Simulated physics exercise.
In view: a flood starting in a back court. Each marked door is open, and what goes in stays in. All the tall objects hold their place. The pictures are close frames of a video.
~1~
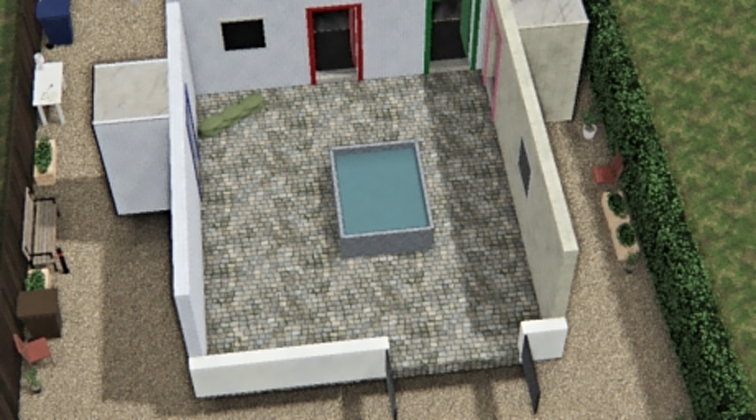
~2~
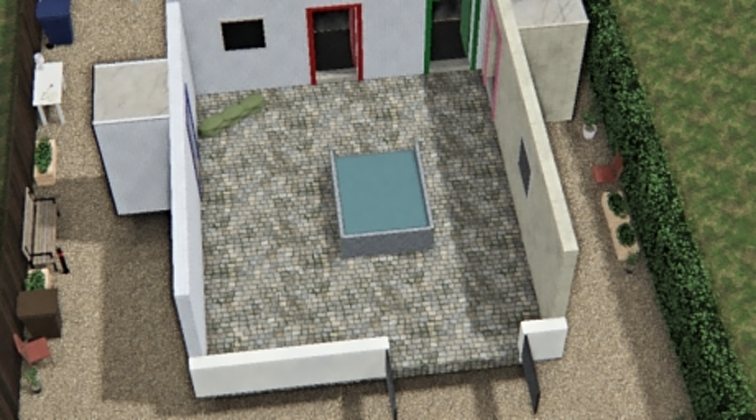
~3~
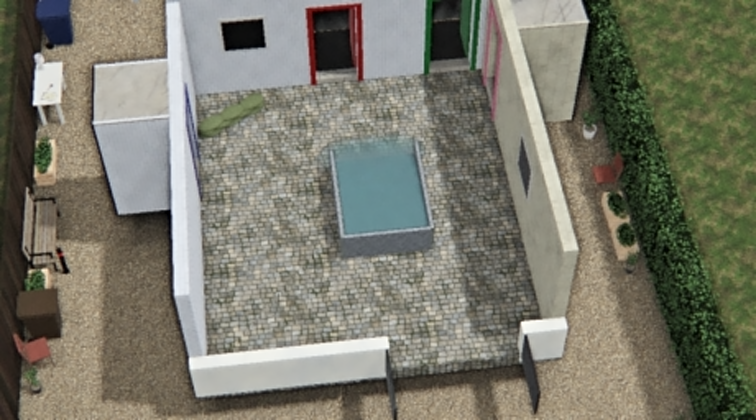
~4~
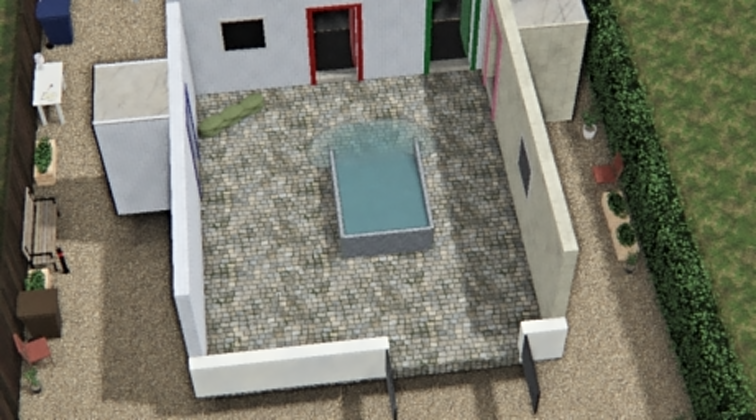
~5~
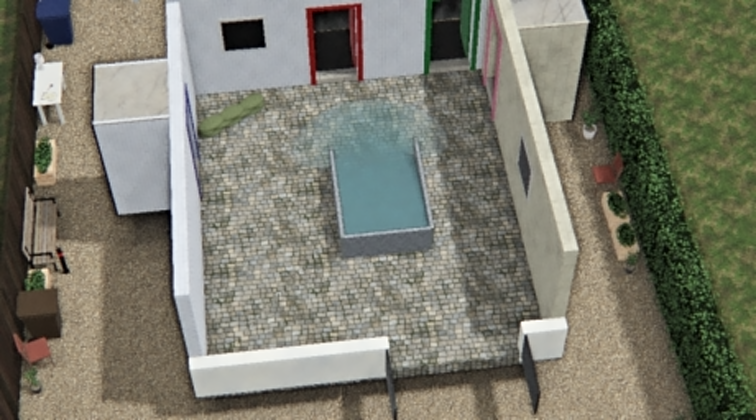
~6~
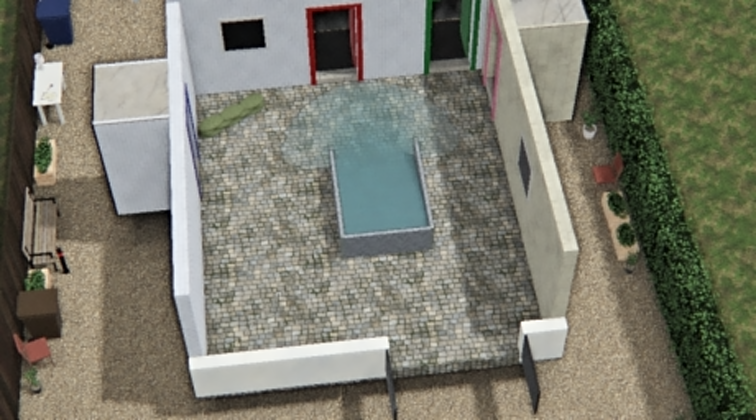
In a walled back court paved with stone, a raised tank of blue-green water sat still, then water poured out over its far side and spread across the paving towards the red and green doors.
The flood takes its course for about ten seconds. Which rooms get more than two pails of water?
The green door lets in a lot; the pink door admits no more than that; the blue door admits no more than that; the red door lets in a lot.
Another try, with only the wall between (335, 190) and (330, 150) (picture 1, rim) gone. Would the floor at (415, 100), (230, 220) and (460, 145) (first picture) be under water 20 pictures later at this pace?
As listed: Free of water, under water, no water.
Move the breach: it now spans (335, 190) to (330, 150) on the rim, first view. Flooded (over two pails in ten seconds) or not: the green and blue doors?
The green one takes less, the blue one is over.
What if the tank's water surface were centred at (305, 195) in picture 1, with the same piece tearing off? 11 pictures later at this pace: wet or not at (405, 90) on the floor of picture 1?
At that place: Flooded.
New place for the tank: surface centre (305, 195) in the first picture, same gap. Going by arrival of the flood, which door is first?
I say the red-painted one.
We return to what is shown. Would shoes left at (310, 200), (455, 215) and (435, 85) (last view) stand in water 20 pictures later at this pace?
In turn: Dry, clear, covered.
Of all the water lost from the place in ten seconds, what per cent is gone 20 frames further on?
Near 50 in a hundred.
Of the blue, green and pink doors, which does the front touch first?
I say the door marked green.
A moment on, water covers 25 % of the floor; the green door wet at the sill, nothing in, the pink door not reached, the blue door not reached, the red door over two buckets in.
Next, water covers 25 % of the floor; the green door under two buckets in, the pink door wet at the sill, nothing in, the blue door not reached, the red door far over two buckets in.
Then, water covers 35 % of the floor; the green door over two buckets in, the pink door wet at the sill, nothing in, the blue door wet at the sill, nothing in, the red door far over two buckets in.
Later, water covers 70 % of the floor; the green door over two buckets in, the pink door wet at the sill, nothing in, the blue door wet at the sill, nothing in, the red door far over two buckets in.
In the end, water covers 95 % of the floor; the green door over two buckets in, the pink door wet at the sill, nothing in, the blue door wet at the sill, nothing in, the red door far over two buckets in.
